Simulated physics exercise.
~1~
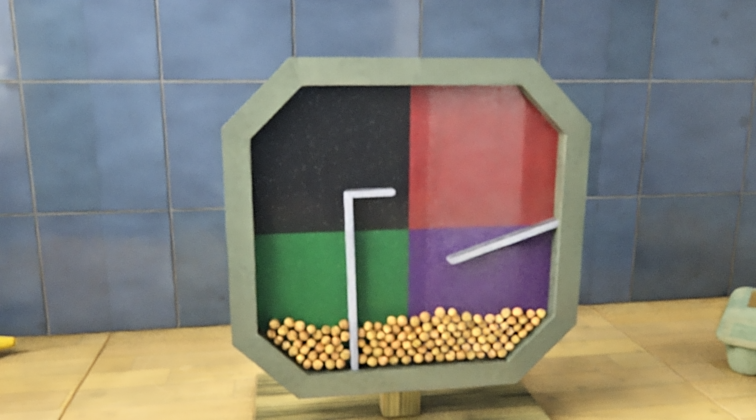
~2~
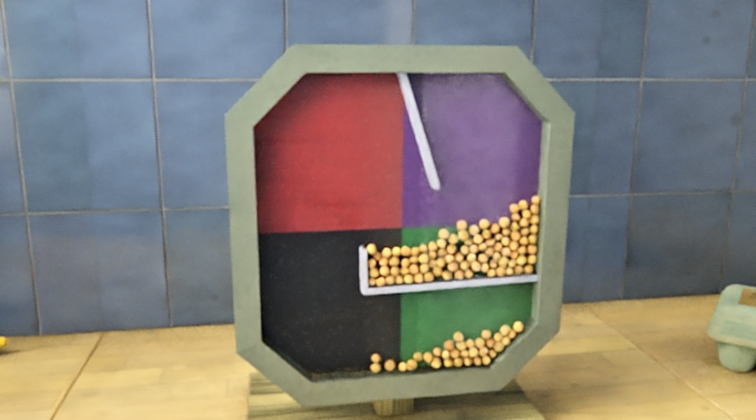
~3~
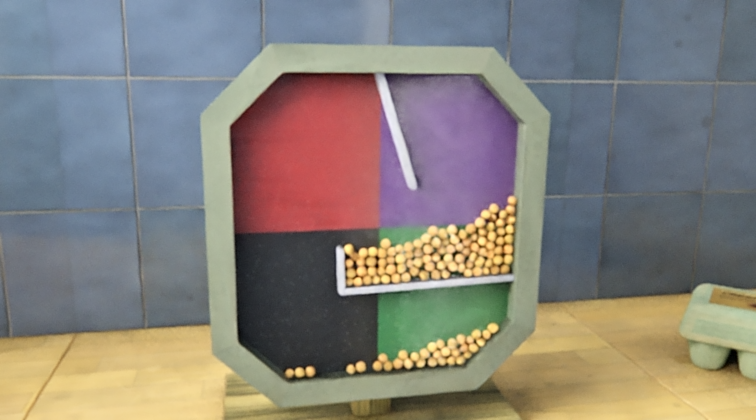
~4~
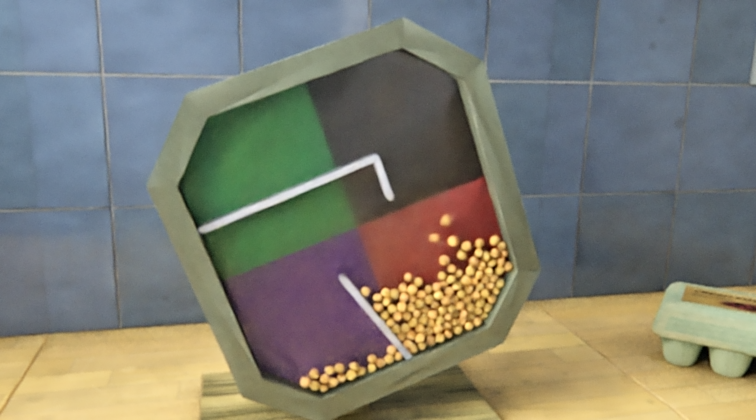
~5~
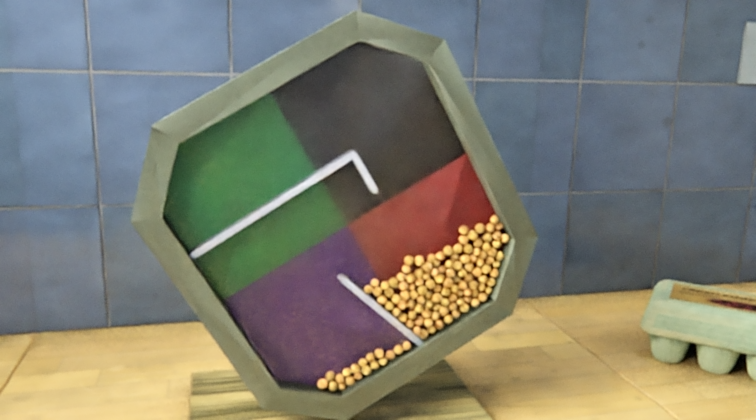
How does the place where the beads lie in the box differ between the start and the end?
At the start the beads are spread along the bottom across the green and purple quarters. At the end most of them are heaped in the red quarter at the lower right, with a smaller group in purple.
